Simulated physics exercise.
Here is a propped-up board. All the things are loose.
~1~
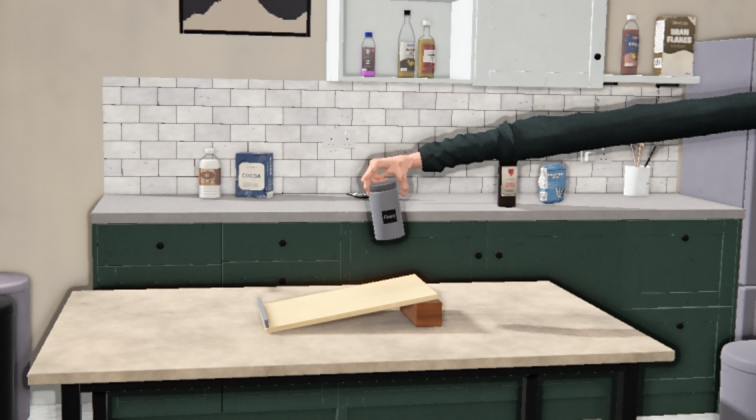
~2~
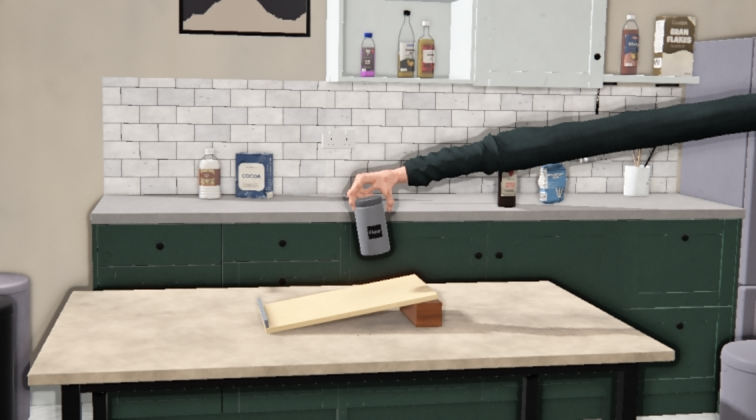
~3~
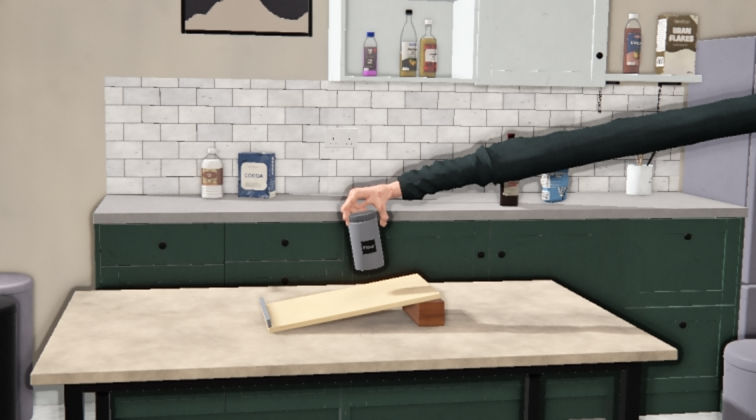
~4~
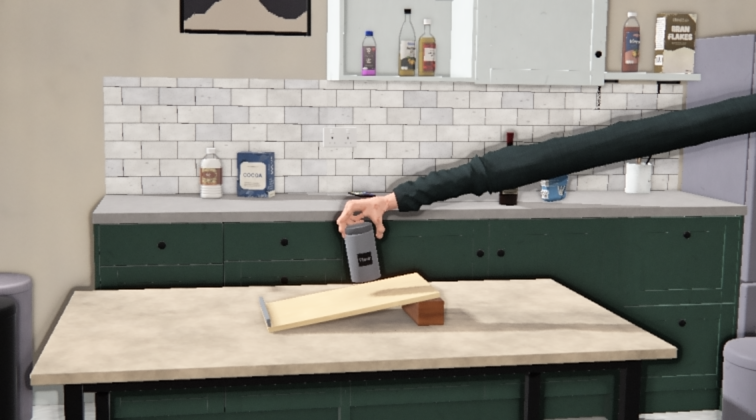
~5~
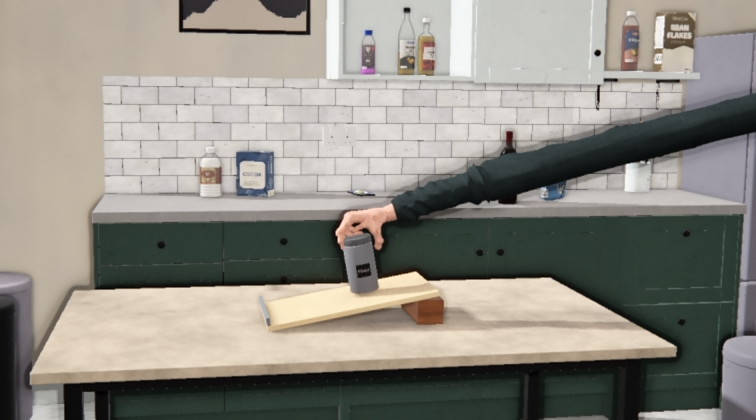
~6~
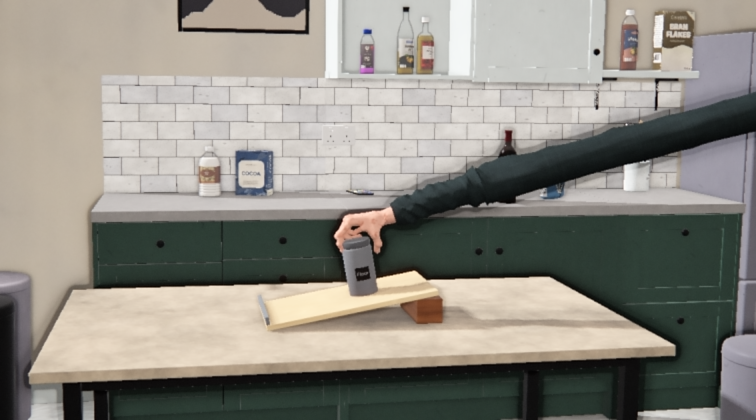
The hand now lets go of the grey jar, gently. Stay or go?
In the end the grey jar stays where it is put.
Then, 0.20 s past the last view, nothing moves.
Then, 0.50 s past the last view, grey jar resting near (359, 267).
Finally, it is still in place. Final places as the last picture's camera would see them, grey jar near (359, 267). The grey jar keeps its place.
